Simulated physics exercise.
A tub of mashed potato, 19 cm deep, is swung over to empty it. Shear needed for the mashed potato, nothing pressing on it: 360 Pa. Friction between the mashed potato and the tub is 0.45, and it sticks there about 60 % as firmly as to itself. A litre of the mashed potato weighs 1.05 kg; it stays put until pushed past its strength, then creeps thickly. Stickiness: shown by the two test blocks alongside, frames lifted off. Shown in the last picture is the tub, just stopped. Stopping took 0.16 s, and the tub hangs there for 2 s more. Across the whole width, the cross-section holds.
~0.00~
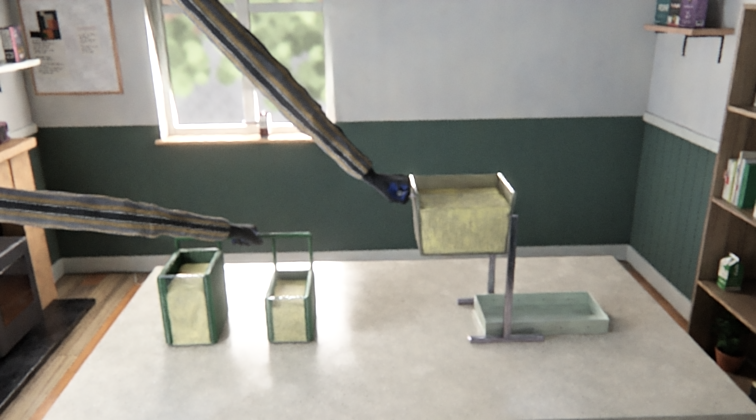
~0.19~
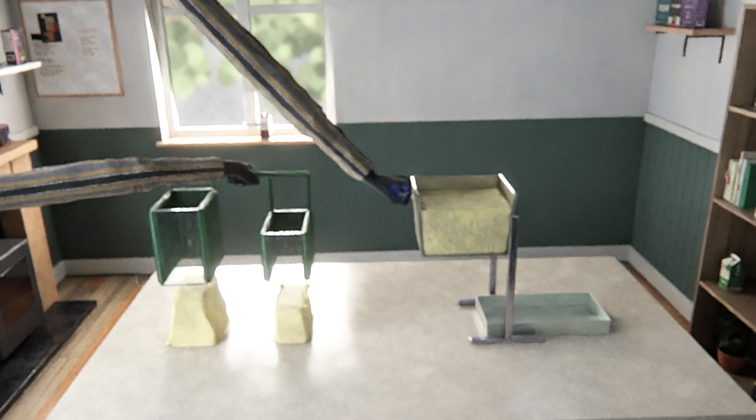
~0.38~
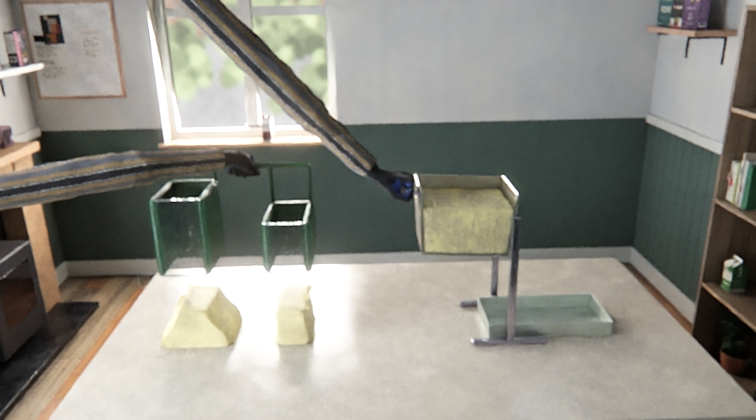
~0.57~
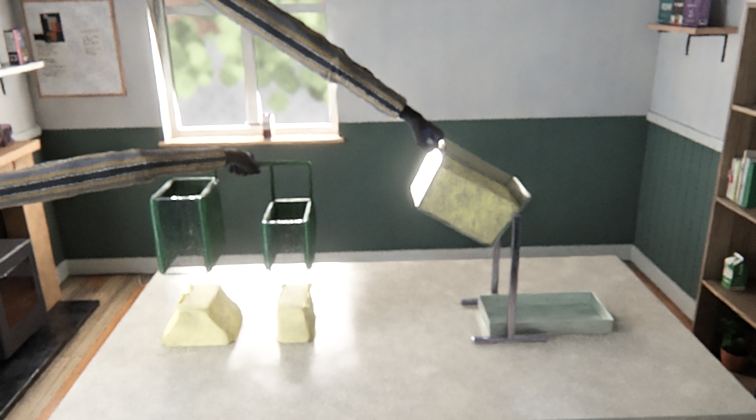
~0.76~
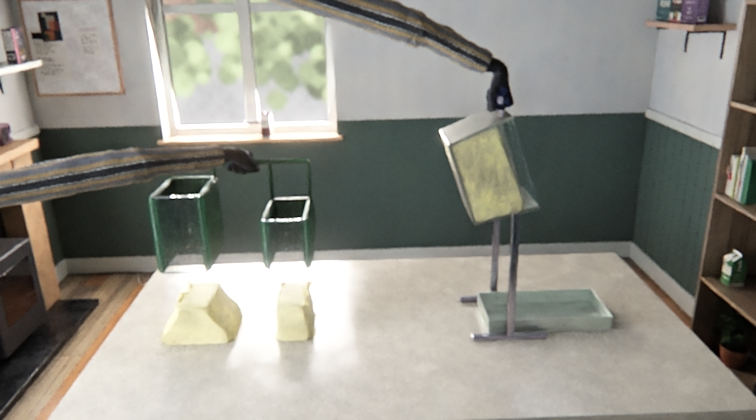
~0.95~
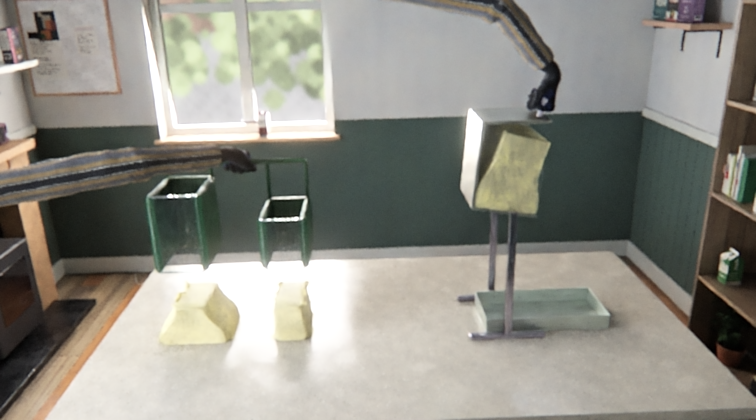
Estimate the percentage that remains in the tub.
Something like 26 % remains.
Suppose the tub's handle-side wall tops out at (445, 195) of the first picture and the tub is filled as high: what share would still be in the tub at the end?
Some 40 per cent, I reckon.
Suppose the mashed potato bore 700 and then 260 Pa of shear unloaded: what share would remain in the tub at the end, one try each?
In turn about 0 %, 25 %.
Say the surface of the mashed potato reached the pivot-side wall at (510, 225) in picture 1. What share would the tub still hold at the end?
45 %.
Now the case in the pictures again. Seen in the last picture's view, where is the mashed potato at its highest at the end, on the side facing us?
Peak location: Approx. (505, 189).
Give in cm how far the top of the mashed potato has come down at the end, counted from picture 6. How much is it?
About 17 cm.
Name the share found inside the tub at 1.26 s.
Roughly 30 per cent.
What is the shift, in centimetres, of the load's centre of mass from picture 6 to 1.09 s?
Looks like around 10 cm to me.
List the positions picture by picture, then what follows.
Handle-side rim at (419, 195), tilt 0 degrees; highest point of the mashed potato at (504, 207); test blocks 20 cm, 13 cm high (left to right), in the first picture.
Handle-side rim at (420, 196), tilt 0 degrees; highest point of the mashed potato at (505, 208); test blocks 18 cm, 13 cm high (left to right), in the second picture.
Handle-side rim at (423, 193), tilt 3 degrees; highest point of the mashed potato at (429, 208); test blocks 14 cm, 13 cm high (left to right), in the third picture.
Handle-side rim at (449, 151), tilt 31 degrees; highest point of the mashed potato at (446, 168); test blocks 14 cm, 13 cm high (left to right), in the fourth picture.
Handle-side rim at (513, 119), tilt 71 degrees; highest point of the mashed potato at (493, 130); test blocks 14 cm, 13 cm high (left to right), in the fifth picture.
Handle-side rim at (550, 123), tilt 95 degrees; highest point of the mashed potato at (510, 133); test blocks 14 cm, 13 cm high (left to right), in the sixth picture.
By 1.09 s, the tub is at 95 degrees and holds 53 %.
By 1.26 s, the tub is at 95 degrees and holds 31 %.
By 1.43 s, the tub is at 95 degrees and holds 28 %.
By 1.60 s, the tub is at 95 degrees and holds 27 %.
By 2.95 s, at the end, the tub is at 95 degrees and holds 26 %.
